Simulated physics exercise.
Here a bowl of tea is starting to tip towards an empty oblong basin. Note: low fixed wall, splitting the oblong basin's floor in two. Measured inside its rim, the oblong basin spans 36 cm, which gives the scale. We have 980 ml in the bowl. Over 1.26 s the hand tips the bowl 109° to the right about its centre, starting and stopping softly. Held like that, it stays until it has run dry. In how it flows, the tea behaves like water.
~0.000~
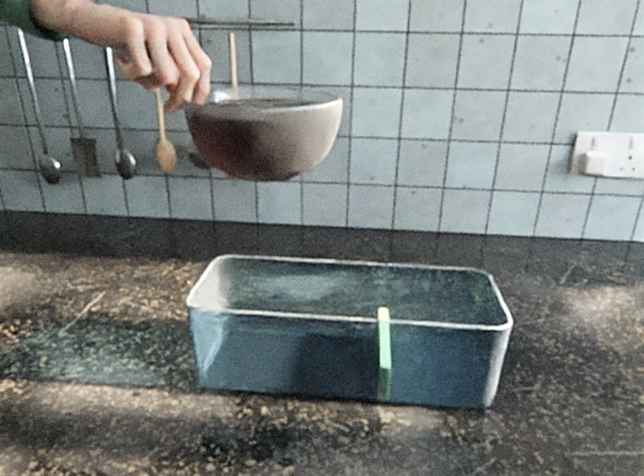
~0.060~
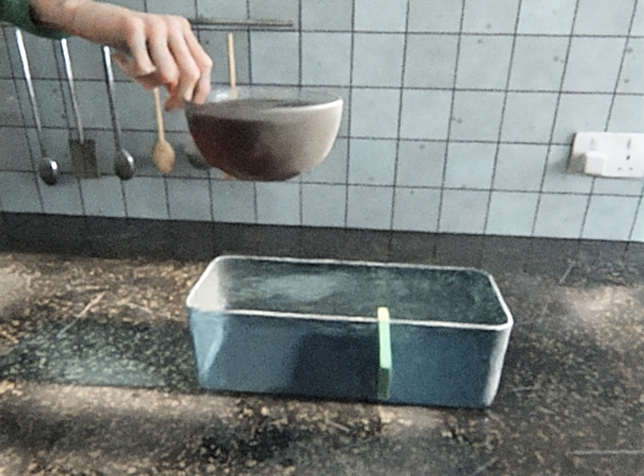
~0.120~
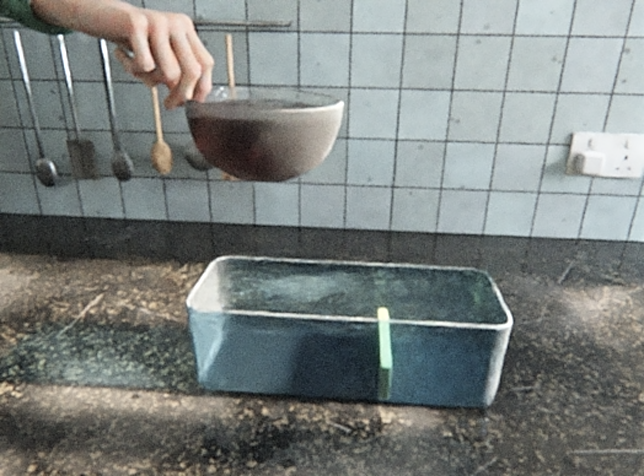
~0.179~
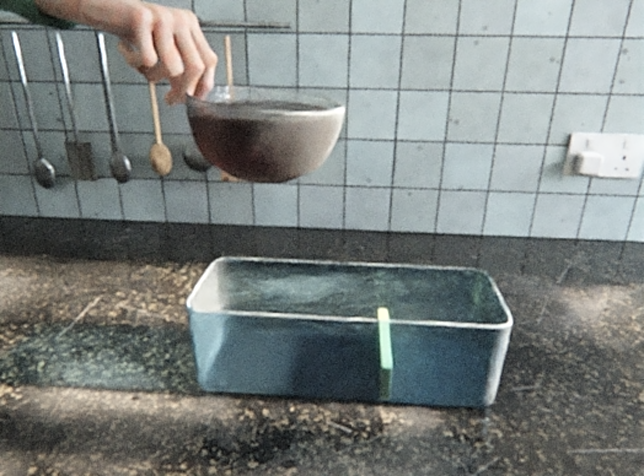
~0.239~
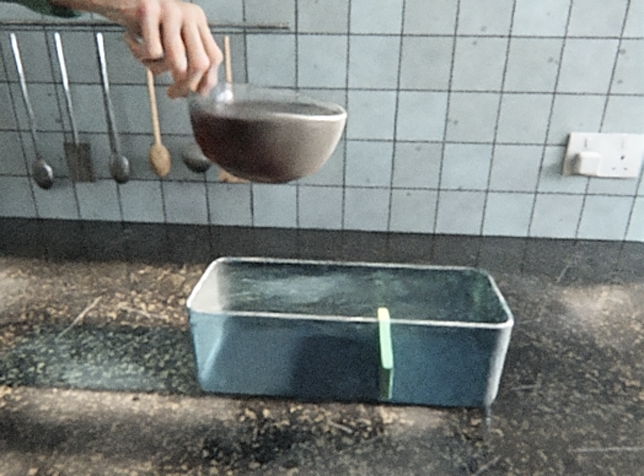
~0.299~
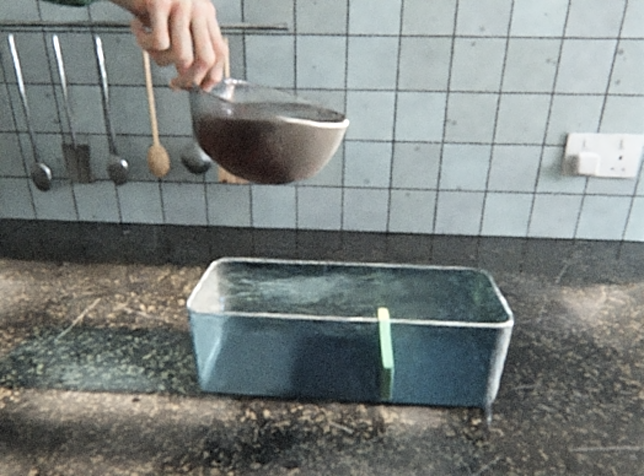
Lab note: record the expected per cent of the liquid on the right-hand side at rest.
Expected right-hand share: 62 per cent.
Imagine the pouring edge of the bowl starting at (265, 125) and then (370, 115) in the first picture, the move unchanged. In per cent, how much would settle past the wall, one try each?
Respectively about 10 and 70 percent.
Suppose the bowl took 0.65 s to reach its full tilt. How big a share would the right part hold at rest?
Result under that change: Approx. 40 %.
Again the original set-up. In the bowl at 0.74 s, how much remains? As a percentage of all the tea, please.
About 38 per cent.
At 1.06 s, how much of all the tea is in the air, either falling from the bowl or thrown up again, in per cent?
Near 8 percent.
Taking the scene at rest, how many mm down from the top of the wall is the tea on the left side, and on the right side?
Noted: Left near 34 mm, right near 6 mm.
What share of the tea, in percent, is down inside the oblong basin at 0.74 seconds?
The basin holds roughly 22 in a hundred parts at that moment.
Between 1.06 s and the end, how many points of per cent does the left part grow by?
Close to 12% of the whole.
Then, 0.74 s in, the tilt is 69° and 39 per cent is still to pour, 3 is left of the wall and 19 right of it.
Then, 1.06 s in, the tilt is 102° and 2 per cent is still to pour, 26 is left of the wall and 64 right of it.
Then, 1.39 s in, the tilt is 109° and 0 per cent is still to pour, 36 is left of the wall and 63 right of it.
Then, 1.76 s in, the tilt is 109° and 0 per cent is still to pour, 37 is left of the wall and 62 right of it.
Finally, 37 per cent lies left of the wall, 62 right of it and 1 outside.
